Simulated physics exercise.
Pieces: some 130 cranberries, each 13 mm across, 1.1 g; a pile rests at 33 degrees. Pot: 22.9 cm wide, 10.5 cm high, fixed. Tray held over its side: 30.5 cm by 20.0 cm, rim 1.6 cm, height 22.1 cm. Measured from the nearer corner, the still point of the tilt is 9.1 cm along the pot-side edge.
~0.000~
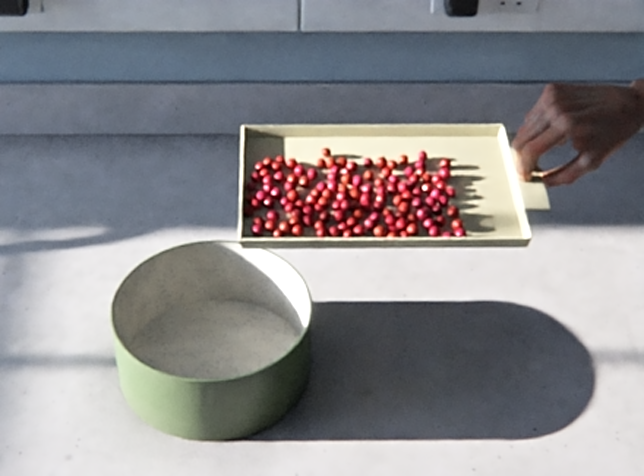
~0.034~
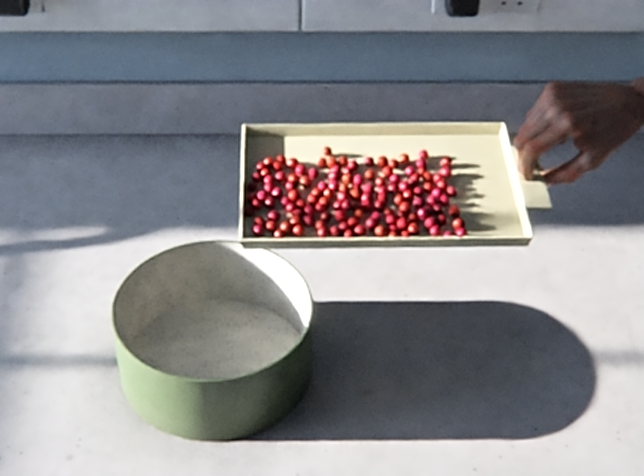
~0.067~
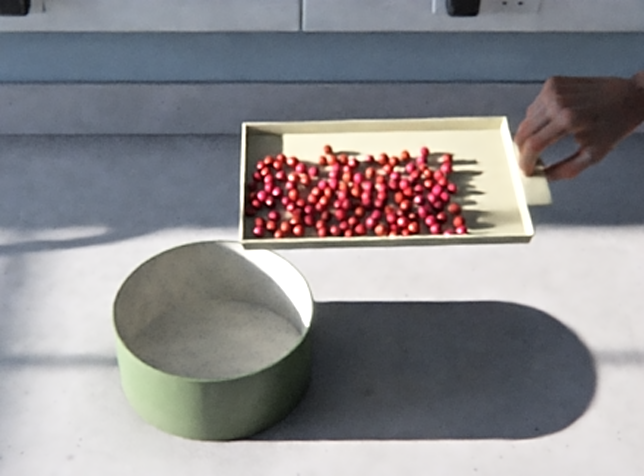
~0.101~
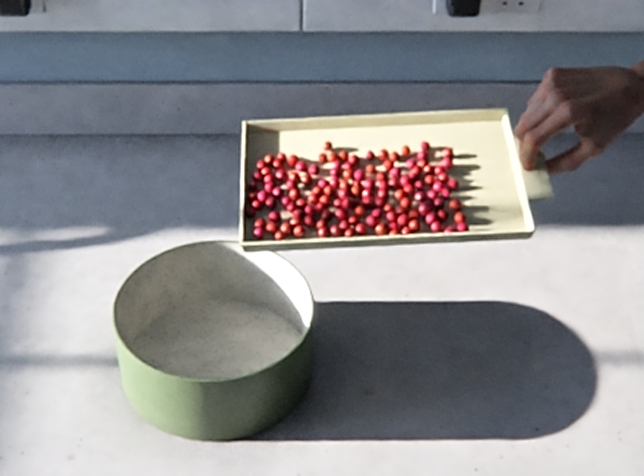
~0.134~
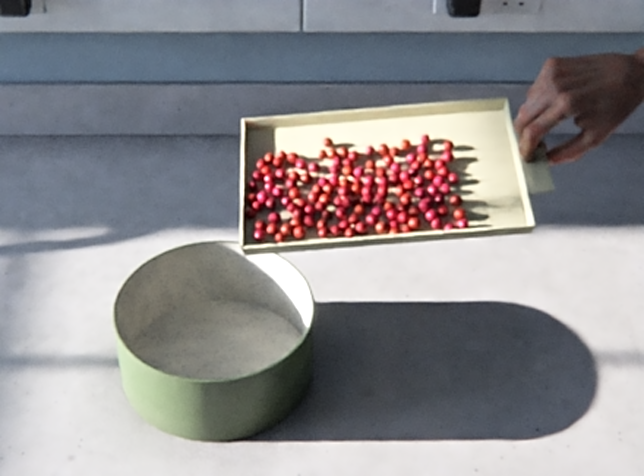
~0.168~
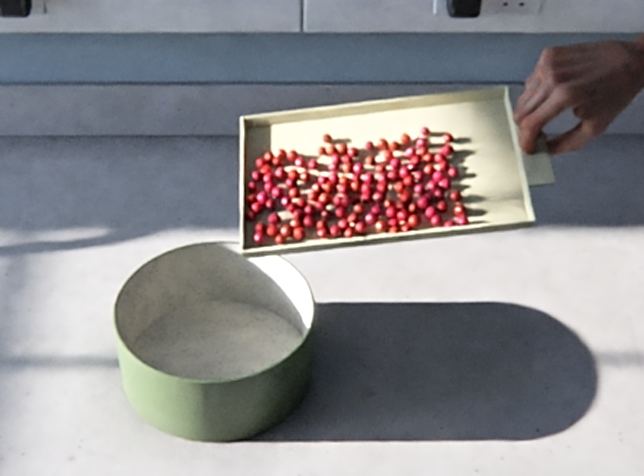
A hand raises the right end of a cream tray of red berries beside a green pot.
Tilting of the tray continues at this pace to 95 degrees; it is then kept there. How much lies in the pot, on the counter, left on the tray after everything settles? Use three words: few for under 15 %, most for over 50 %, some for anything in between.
Pot: Most; counter: Some; tray: Few.
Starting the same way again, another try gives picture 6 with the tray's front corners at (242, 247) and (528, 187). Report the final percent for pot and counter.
Pot 100; counter 0.
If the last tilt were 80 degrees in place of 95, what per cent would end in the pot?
Around 5 in a hundred.
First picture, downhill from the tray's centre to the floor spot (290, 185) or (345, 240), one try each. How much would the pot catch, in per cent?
First try: Around 65 percent; second try: Around 50 percent.
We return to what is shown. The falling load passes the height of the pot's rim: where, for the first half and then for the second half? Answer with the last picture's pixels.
First near (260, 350), later near (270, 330).
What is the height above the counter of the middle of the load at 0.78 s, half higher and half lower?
Roughly 26 cm above the counter.
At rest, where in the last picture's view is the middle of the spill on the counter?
Around (284, 464).
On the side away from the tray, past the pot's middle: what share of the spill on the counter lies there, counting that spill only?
Some 20 per cent of the spill lies beyond the centre.
Then, at 0.53 s, tilt 52 degrees; the tray holds 100 %, the pot 0 %.
Then, at 0.78 s, tilt 79 degrees; the tray holds 100 %, the pot 0 %.
After 1.13 s, tilt 95 degrees; the tray holds 35 %, the pot 5 %.
In the end, at 2.0 s, pot 70 %, counter 30 %, tray 0 %.
